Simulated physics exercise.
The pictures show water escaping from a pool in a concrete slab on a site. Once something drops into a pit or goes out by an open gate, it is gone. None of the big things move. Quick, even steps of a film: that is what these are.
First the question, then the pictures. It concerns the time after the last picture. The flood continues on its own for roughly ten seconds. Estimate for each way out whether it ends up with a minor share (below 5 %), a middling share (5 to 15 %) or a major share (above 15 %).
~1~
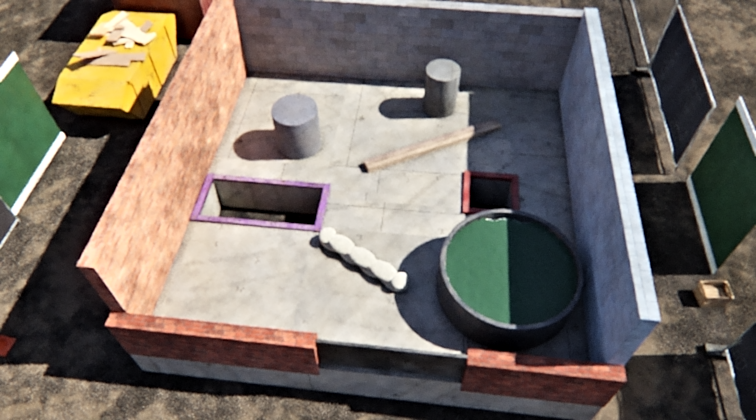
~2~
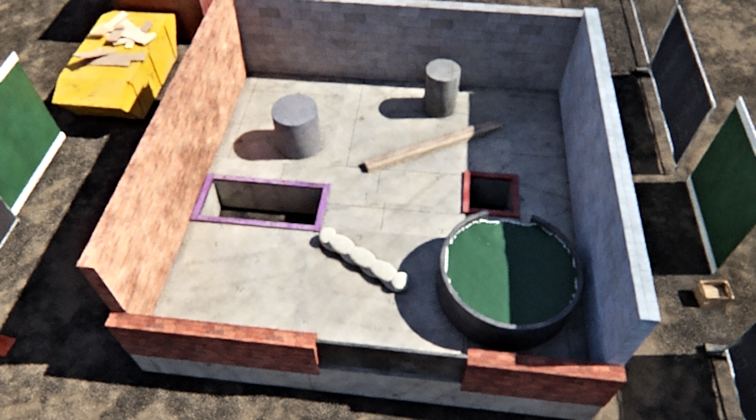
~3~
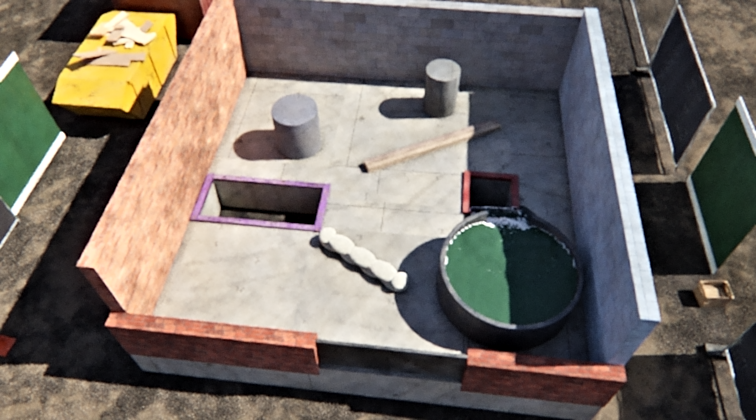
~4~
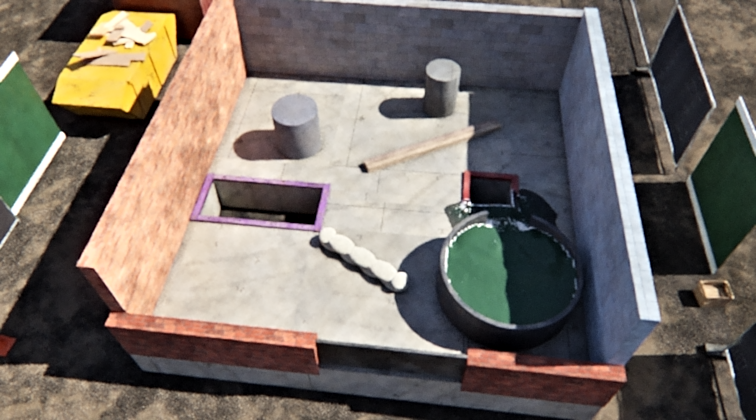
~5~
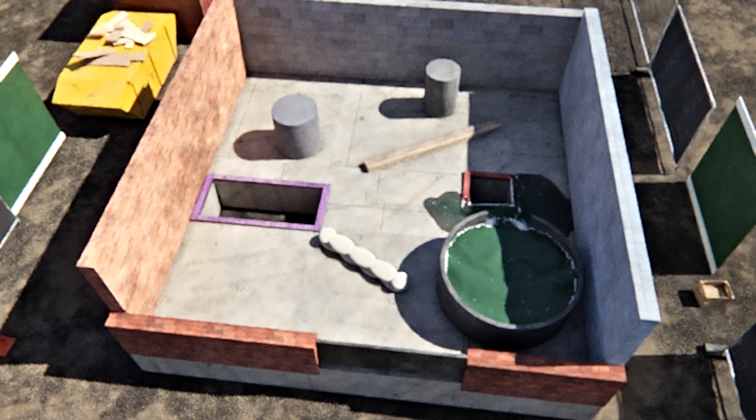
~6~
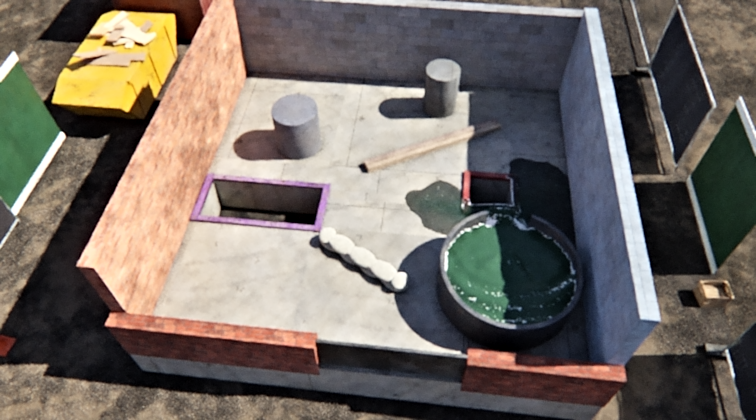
In order: The gate takes in a trifling amount - short of five per cent; the purple pit takes in a trifling amount - short of five per cent; the red pit takes in a considerable amount - past fifteen per cent.
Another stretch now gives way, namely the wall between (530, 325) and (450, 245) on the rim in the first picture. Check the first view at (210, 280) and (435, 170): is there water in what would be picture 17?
First point: Inundated; second point: Unwetted.
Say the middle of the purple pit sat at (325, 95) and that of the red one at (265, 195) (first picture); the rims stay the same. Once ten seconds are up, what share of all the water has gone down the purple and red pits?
The purple pit receives 14 per cent and the red pit 2 per cent.
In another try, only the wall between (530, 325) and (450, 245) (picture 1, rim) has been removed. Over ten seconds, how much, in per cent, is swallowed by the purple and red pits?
In percent: Purple 35, red 0.
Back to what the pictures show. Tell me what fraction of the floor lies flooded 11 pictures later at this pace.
Close to 20 percent, by my reckoning.
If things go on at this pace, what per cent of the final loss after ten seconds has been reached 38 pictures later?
About 85 per cent.
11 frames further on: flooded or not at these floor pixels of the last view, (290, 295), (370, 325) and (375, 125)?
Taking them in the order given: Spared, then spared, then spared.
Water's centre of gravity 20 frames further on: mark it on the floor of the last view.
Close to (499, 232), I reckon.
A moment on, water covers 15 % of the floor; the gate 0 %, the purple pit 0 %, the red pit 12 %.
Next, water covers 20 % of the floor; the gate 0 %, the purple pit 0 %, the red pit 20 %.
Then, water covers 25 % of the floor; the gate 0 %, the purple pit 0 %, the red pit 29 %.
Later, water covers 50 % of the floor; the gate 0 %, the purple pit 0 %, the red pit 38 %.
In the end, water covers 60 % of the floor; the gate 0 %, the purple pit 1 %, the red pit 44 %.
